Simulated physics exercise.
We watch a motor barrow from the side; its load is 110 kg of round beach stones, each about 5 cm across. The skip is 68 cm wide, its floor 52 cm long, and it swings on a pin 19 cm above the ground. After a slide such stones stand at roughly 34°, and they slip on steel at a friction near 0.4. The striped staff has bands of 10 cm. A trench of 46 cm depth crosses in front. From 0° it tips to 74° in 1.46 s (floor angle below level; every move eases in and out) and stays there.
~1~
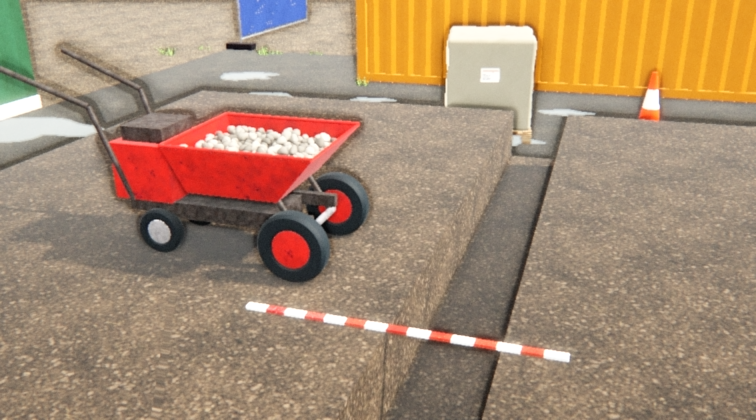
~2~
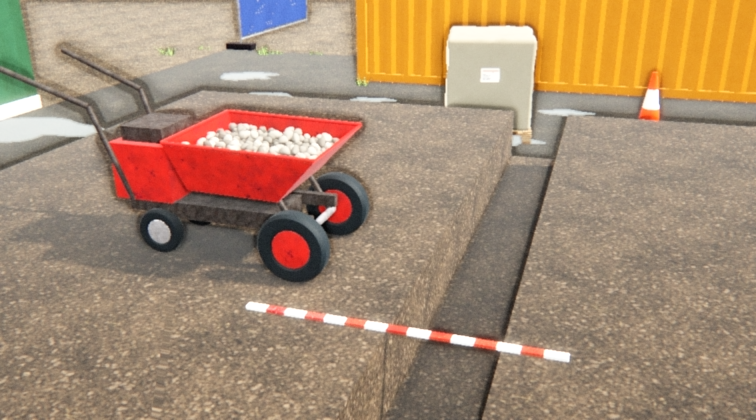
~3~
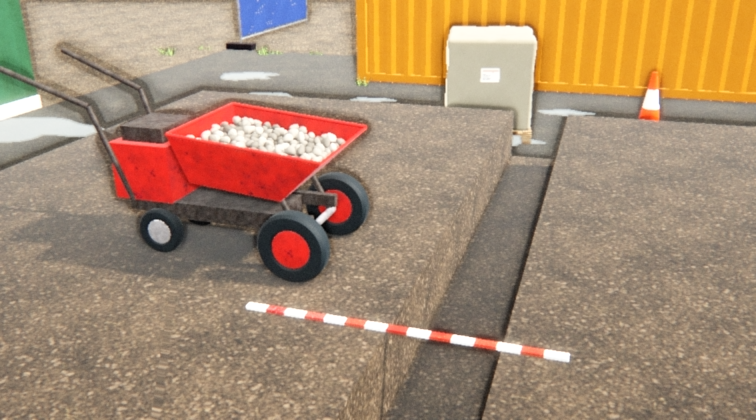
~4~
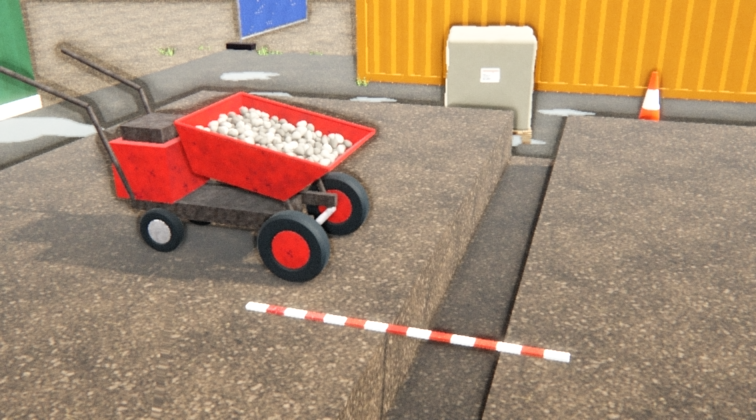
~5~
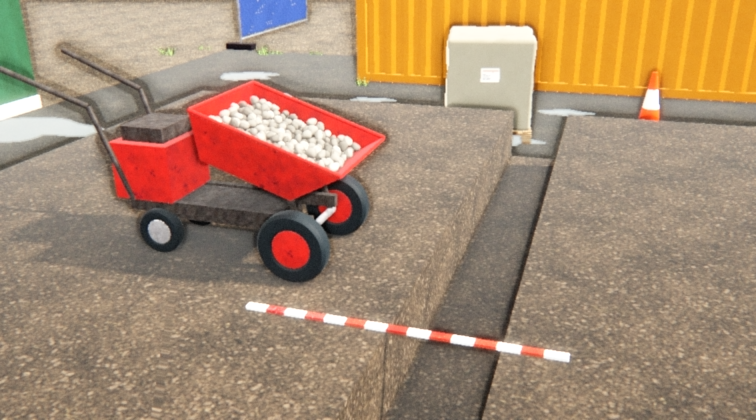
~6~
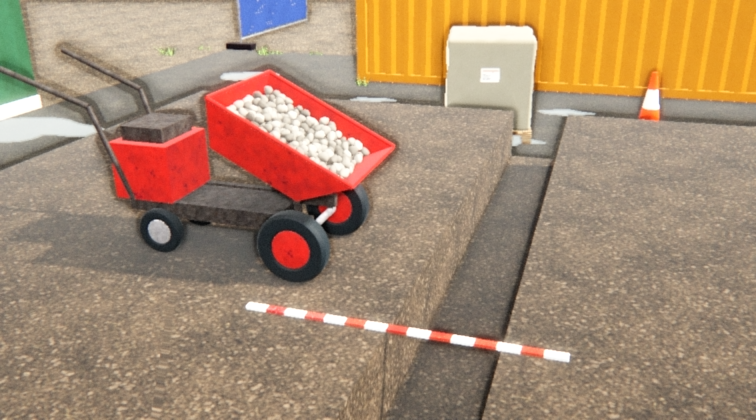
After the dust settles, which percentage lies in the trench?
Some 100 per cent of it.
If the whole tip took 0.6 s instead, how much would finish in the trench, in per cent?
It would be near 100 per cent.
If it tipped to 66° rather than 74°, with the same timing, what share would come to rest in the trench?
In that case some 100 per cent.
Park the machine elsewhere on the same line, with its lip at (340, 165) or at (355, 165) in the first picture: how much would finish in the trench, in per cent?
Near 100 per cent from the first place, 100 from the second.
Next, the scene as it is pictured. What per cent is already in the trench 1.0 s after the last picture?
Some 75 per cent.
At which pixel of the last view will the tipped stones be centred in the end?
Their middle is at about (477, 344).
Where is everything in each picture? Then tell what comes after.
Lip at (311, 160), floor tilted 0°, highest stones at (266, 136), in the first frame.
The skip is at 1°, its lip at (313, 161); the top of the load is at (251, 134), in the second frame.
Lip at (320, 164), floor tilted 5°, highest stones at (235, 127), in the third frame.
Lip at (329, 169), floor tilted 11°, highest stones at (236, 118), in the fourth frame.
The skip is at 19°, its lip at (341, 177); the top of the load is at (247, 108), in the fifth frame.
The skip is at 27°, its lip at (353, 187); the top of the load is at (259, 99), in the sixth frame.
Then, 0.5 s after the last picture the floor is at 63°, 98 % in the skip, 2 % short of the trench; the foremost stones are at (414, 231).
Then, 1.0 s after the last picture the floor is at 74°, 23 % in the skip, 2 % short of the trench, 75 % in the trench; the foremost stones are at (512, 347).
Then, 1.3 s after the last picture the floor is at 74°, 2 % in the skip, 2 % short of the trench, 97 % in the trench; the foremost stones are at (510, 348).
Then, 3.3 s after the last picture the floor is at 74°, 0 % in the skip, 100 % in the trench; the foremost stones are at (510, 348).
